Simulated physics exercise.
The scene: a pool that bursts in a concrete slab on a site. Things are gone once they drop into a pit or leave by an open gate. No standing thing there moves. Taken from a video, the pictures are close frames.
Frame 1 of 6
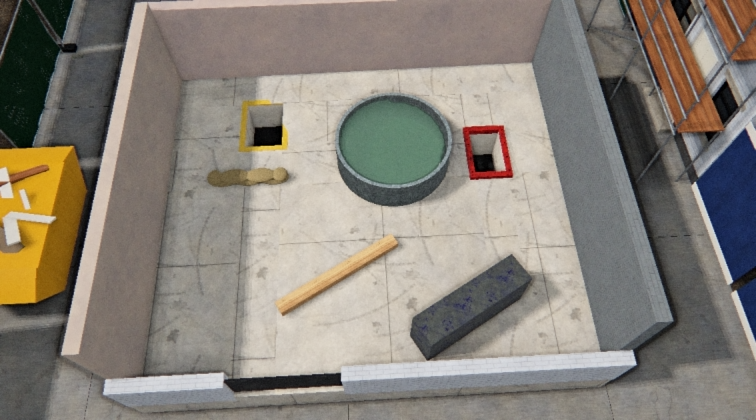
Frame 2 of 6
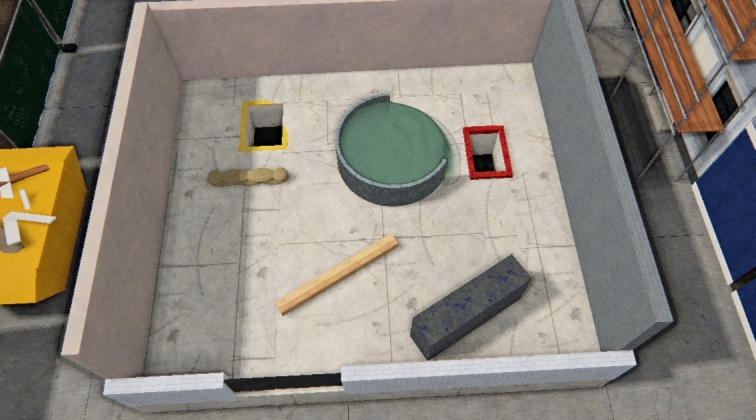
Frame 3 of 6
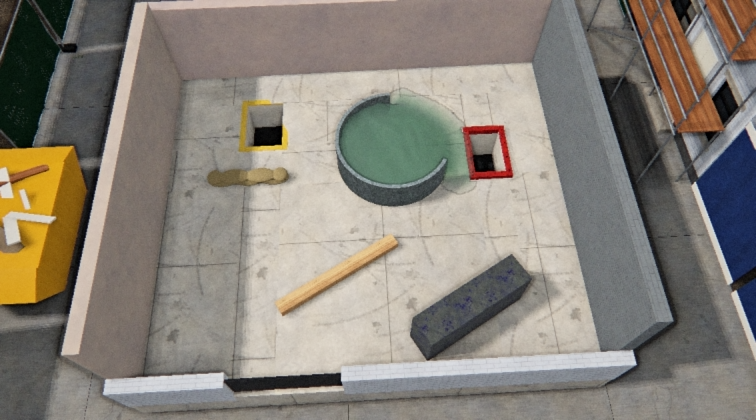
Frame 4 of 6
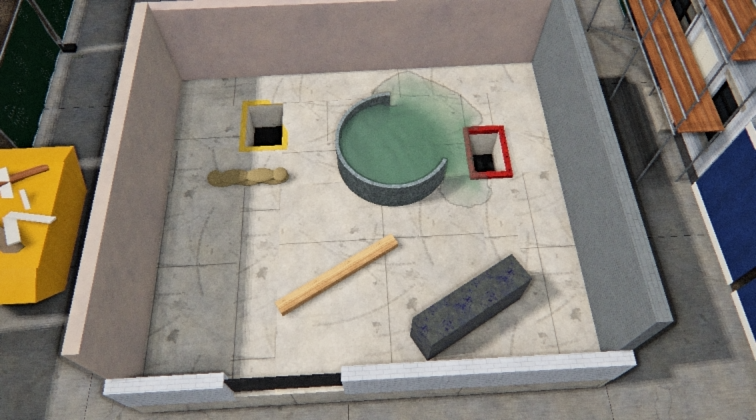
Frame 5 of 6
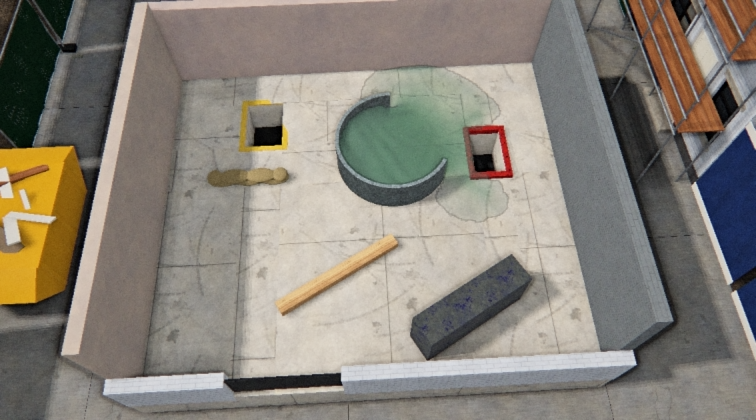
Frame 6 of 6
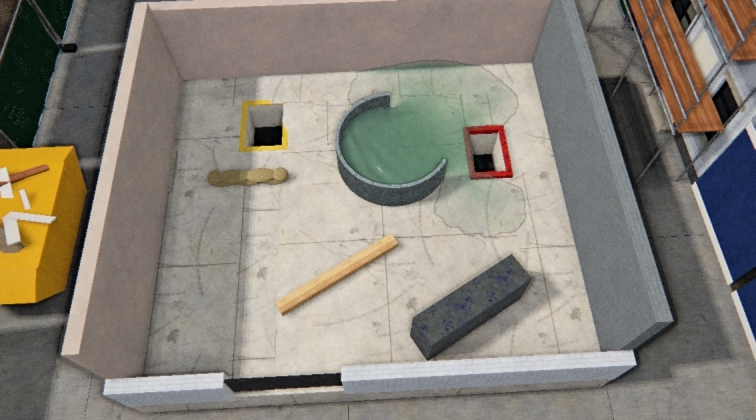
Green water in a round pool breaks out through a gap opening in the wall's right side, then spreads rightward across the walled concrete slab in a thinning sheet, passing above and below the red-edged pit.
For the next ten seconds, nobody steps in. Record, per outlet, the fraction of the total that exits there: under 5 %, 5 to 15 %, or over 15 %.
Log: Gate - under 5 %; yellow pit - 5 to 15 %; red pit - over 15 %.
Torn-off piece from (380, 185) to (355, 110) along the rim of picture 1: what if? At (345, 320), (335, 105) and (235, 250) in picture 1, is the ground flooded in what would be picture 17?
Result, in sequence: Untouched by the flood; untouched by the flood; inundated.
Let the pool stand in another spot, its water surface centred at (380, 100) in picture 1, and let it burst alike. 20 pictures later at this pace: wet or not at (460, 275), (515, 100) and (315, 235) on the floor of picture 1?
Looking at all three, I'd call them swamped, swamped, bone dry.
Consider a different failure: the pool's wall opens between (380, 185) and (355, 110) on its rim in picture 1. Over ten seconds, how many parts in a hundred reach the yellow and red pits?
I'd say the yellow pit gets around 30 percent and the red pit around 0 percent.
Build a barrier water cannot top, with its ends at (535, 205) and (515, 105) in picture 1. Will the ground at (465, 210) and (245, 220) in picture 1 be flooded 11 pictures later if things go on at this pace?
Taking them in the order asked, the first is inundated and the second is not reached.
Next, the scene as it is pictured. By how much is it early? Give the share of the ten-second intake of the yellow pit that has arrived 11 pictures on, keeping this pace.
The figure is near 0 per cent.
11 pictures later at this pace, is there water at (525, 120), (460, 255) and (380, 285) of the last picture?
Drenched; drenched; left dry.
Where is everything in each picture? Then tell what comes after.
The first frame shows the pool at (393, 140) is whole and still.
In the second frame, the front is at (453, 181), out from the gap at (436, 129).
In the third frame, water pours out at (436, 130) and has run to (468, 188).
In the fourth frame, water pours out at (435, 131) and has run to (482, 200).
In the fifth frame, water pours out at (435, 132) and has run to (496, 212).
In the sixth frame, the front is at (511, 228), out from the gap at (435, 132).
A moment on, water covers 20 % of the floor; the gate 0 %, the yellow pit 0 %, the red pit 10 %.
Next, water covers 25 % of the floor; the gate 0 %, the yellow pit 0 %, the red pit 15 %.
Then, water covers 40 % of the floor; the gate 0 %, the yellow pit 1 %, the red pit 17 %.
Later, water covers 60 % of the floor; the gate 0 %, the yellow pit 4 %, the red pit 18 %.
In the end, water covers 75 % of the floor; the gate 0 %, the yellow pit 8 %, the red pit 18 %.
